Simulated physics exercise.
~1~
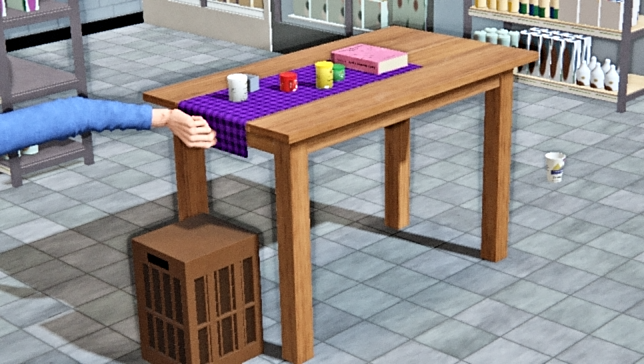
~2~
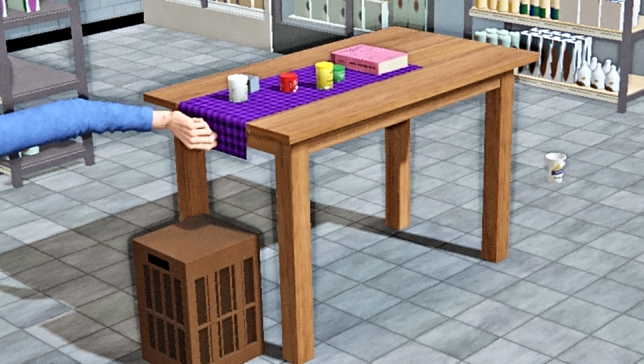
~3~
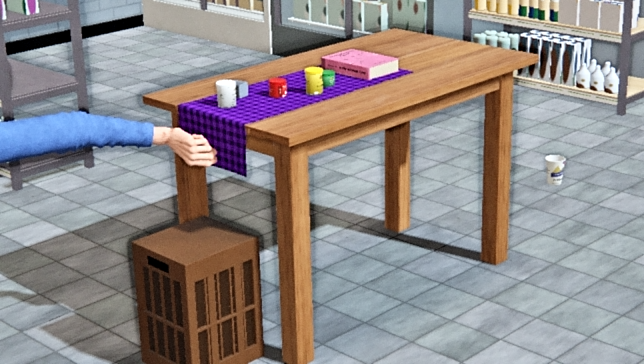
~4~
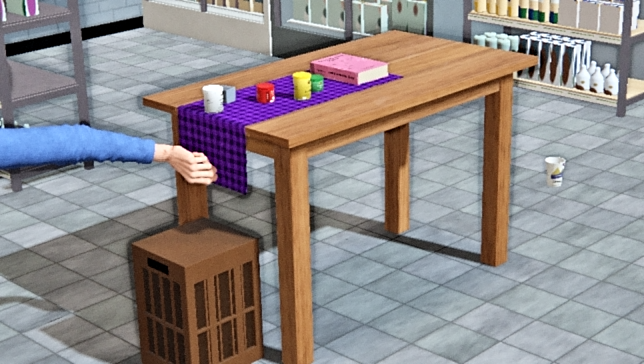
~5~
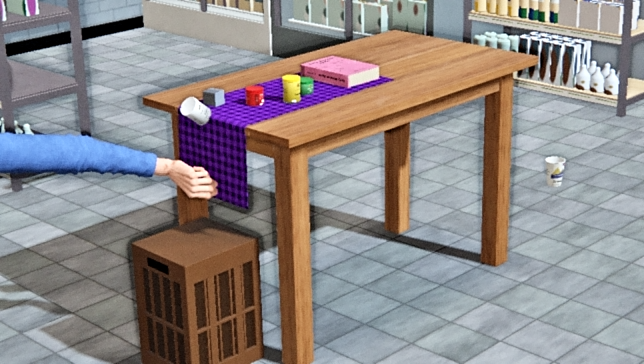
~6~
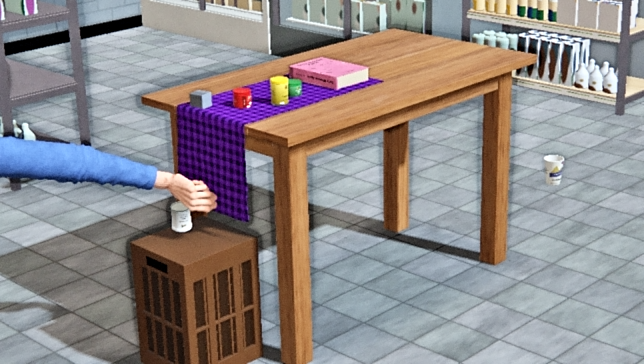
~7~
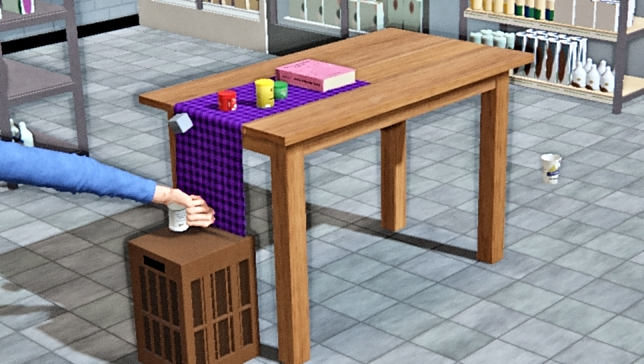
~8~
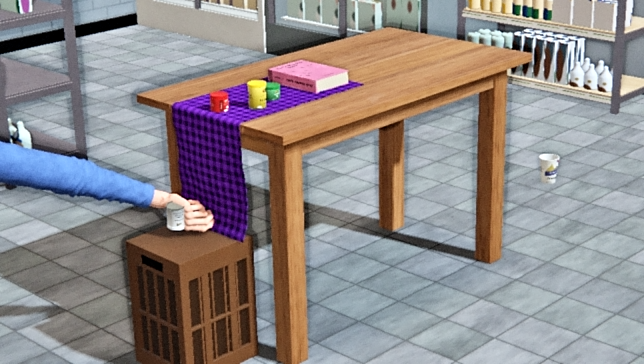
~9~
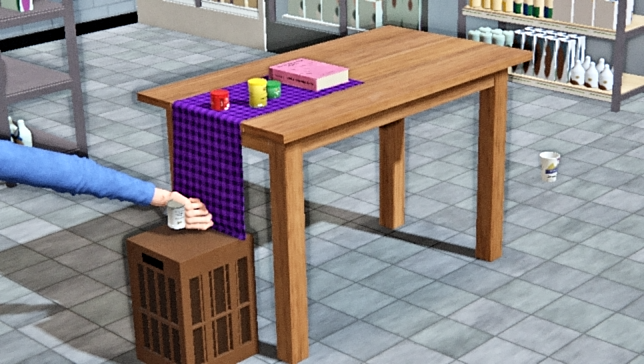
A purple checked scarf hangs over the left end of a wooden table, seen from slightly above in a grey-tiled room with shelves behind. On it stand a white can, a grey cube, a red pot, a yellow can, a small green item and a pink book, with a brown crate below. A blue-sleeved arm from the left draws the hem down, sliding everything left. The white can tips over the edge and lands upside down on the crate, then the grey cube tumbles after it. The hem ends at the crate, the other four things still on the table.
